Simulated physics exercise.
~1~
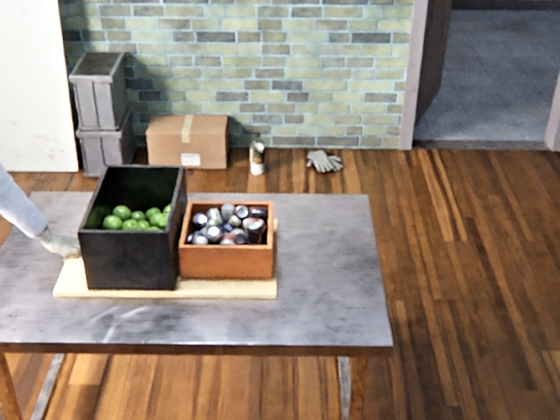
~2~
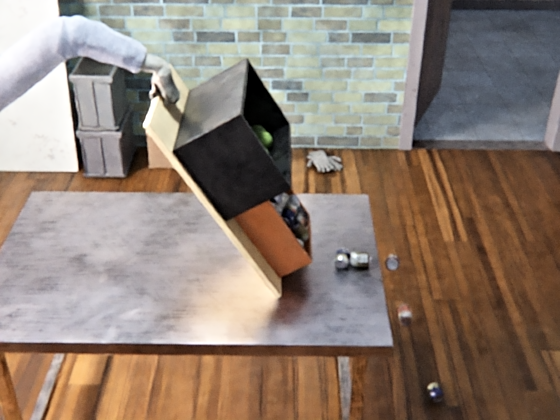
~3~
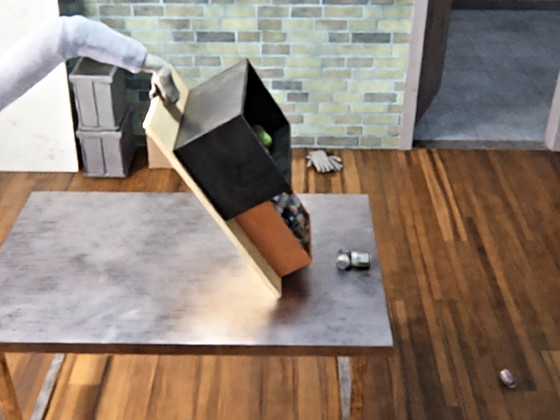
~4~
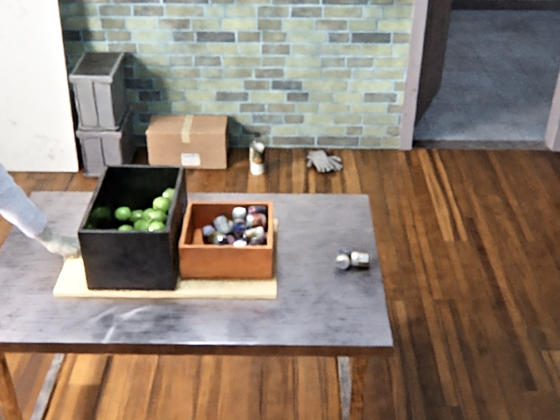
On a table, a gloved hand tilts two baskets, spills some cans, and lowers them.
